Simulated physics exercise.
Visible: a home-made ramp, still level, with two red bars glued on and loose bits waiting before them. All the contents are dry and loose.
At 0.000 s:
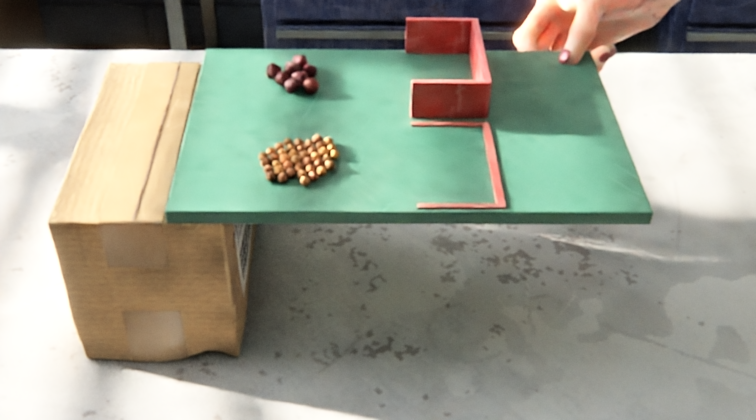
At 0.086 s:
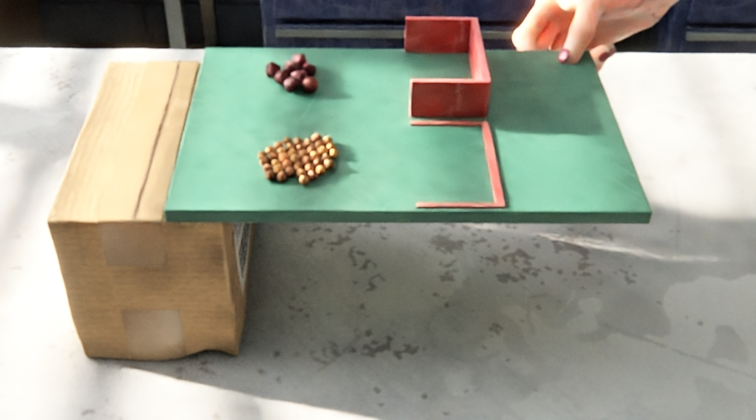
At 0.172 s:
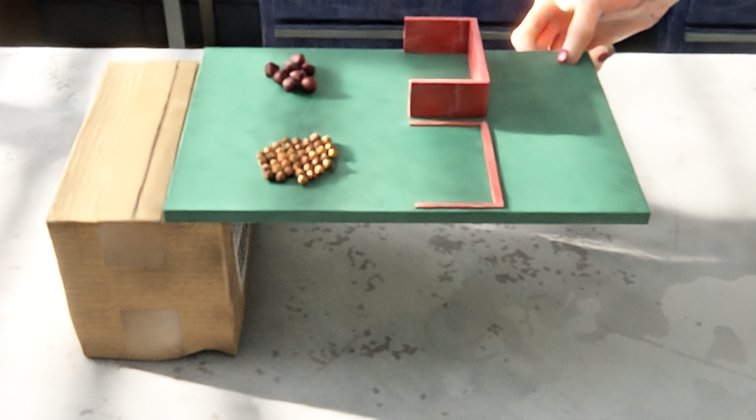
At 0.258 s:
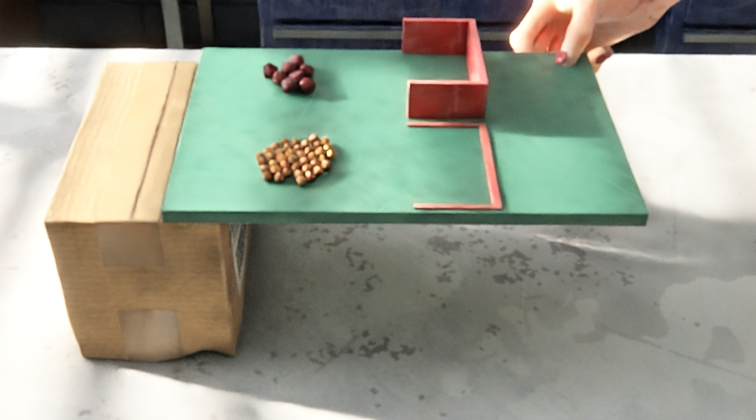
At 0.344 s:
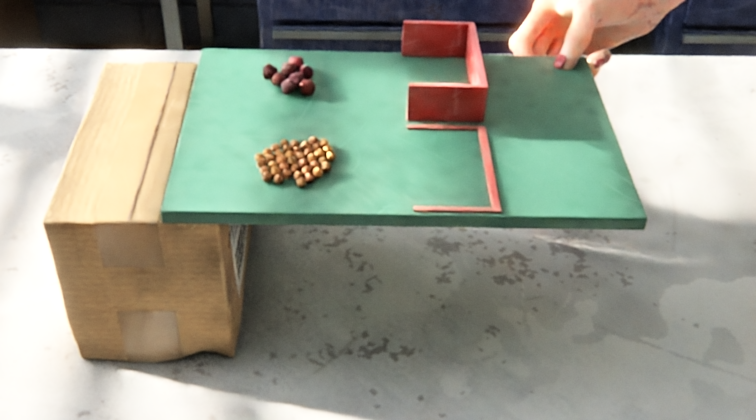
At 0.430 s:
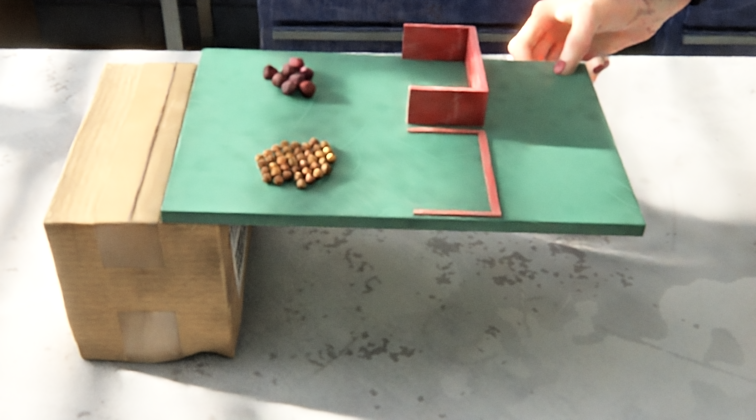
A green board with one end on a cardboard box dipped very slightly at its right end, where a hand held it, while the dark red balls, smaller brown balls and red bars stayed in place on top.
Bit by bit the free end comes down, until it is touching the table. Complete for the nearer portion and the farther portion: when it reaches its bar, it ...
When they reach their bars, the nearer portion keeps moving; the farther portion halts.
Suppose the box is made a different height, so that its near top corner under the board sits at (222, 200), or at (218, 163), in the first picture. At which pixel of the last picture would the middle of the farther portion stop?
(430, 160) and (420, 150).
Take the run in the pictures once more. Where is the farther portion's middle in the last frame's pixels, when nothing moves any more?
About (438, 171).
Around 1.20 s, board sloping at 16°; nearer portion on its way down; farther portion on its way down.
Around 1.87 s, board sloping at 29°; nearer portion nearly all past its bar; farther portion has reached its bar.
Around 2.45 s, board resting at 30°; nearer portion nearly all past its bar; farther portion has reached its bar.
Finally (2.8 s), board resting at 30°; nearer portion nearly all past its bar; farther portion gathered behind its bar.
